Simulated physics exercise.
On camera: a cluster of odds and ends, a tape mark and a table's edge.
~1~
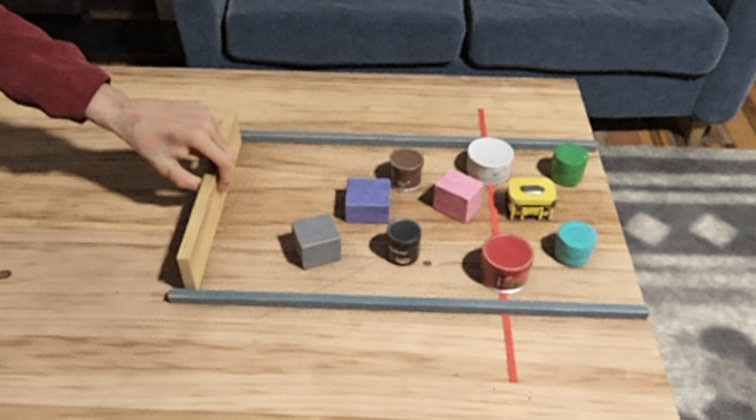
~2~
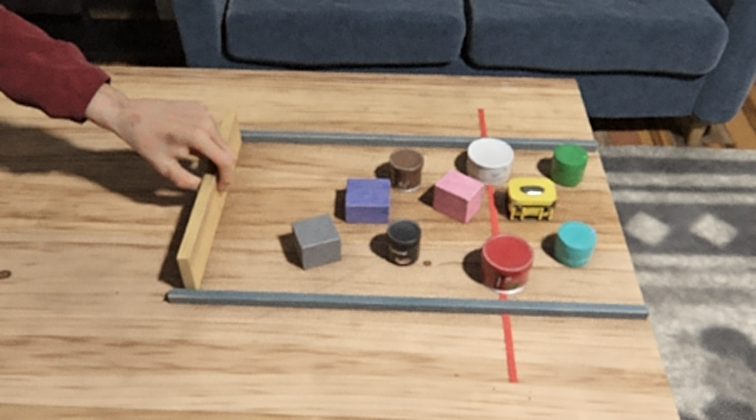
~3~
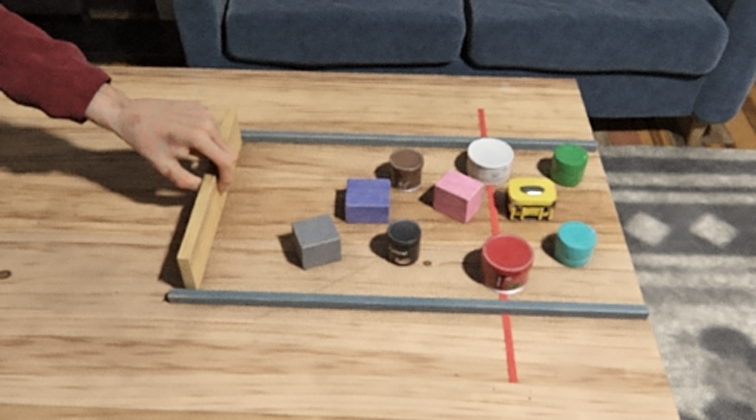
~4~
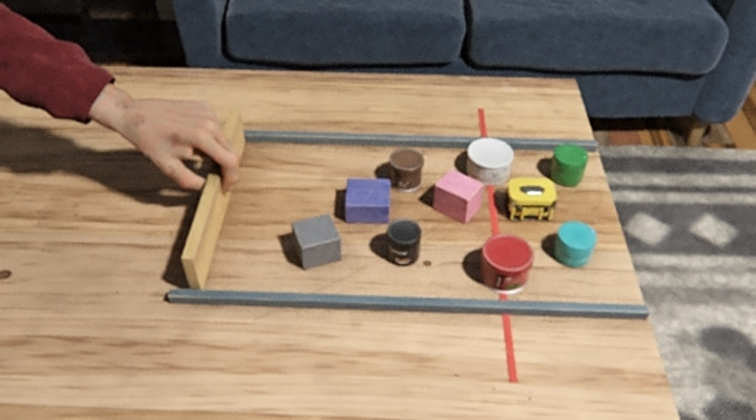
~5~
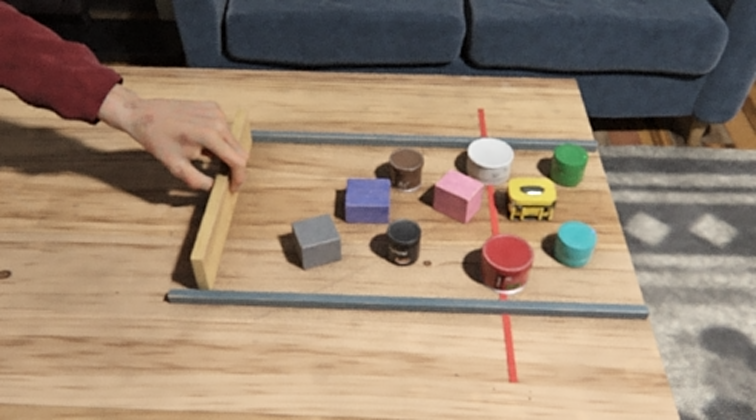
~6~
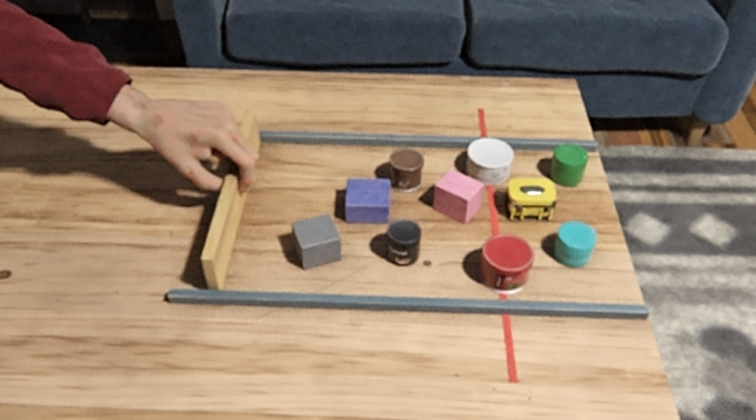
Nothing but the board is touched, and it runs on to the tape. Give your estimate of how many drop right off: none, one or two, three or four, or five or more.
Every piece stays.
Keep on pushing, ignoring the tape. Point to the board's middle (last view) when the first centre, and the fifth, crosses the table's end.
For the first, roughly (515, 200); for the next, roughly (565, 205).
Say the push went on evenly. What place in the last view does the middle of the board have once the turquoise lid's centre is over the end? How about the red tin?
I reckon its middle sits around (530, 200) and then around (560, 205).
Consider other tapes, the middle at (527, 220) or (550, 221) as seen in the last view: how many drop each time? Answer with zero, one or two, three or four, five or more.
In turn: Just one or two, then one or two.
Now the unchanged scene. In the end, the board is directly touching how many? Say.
Number in contact with it: 3.
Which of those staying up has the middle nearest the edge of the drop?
It's the yellow case.
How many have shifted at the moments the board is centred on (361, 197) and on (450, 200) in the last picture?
Up to then 3, and up to the other point 8.
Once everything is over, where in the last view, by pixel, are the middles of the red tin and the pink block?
(569, 277), and the other (556, 191).
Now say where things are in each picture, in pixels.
Green lid (569, 165); turquoise lid (575, 244); yellow case (530, 199); board (213, 192); tape (494, 219), in the first picture.
Turquoise lid (575, 244); board (213, 192), in the second picture.
Yellow case (530, 200); black tub (404, 243), in the third picture.
Green lid (568, 165); brown pot (406, 170), in the fourth picture.
Turquoise lid (575, 244); blue block (368, 201), in the fifth picture.
Green lid (568, 165); turquoise lid (575, 244); yellow case (530, 200); board (234, 193); tape (494, 219), in the sixth picture.
Soon after, none off yet; green lid at rest near (568, 165); turquoise lid at rest near (575, 244); yellow case at rest near (530, 200).
At rest, the number that fall off is zero.
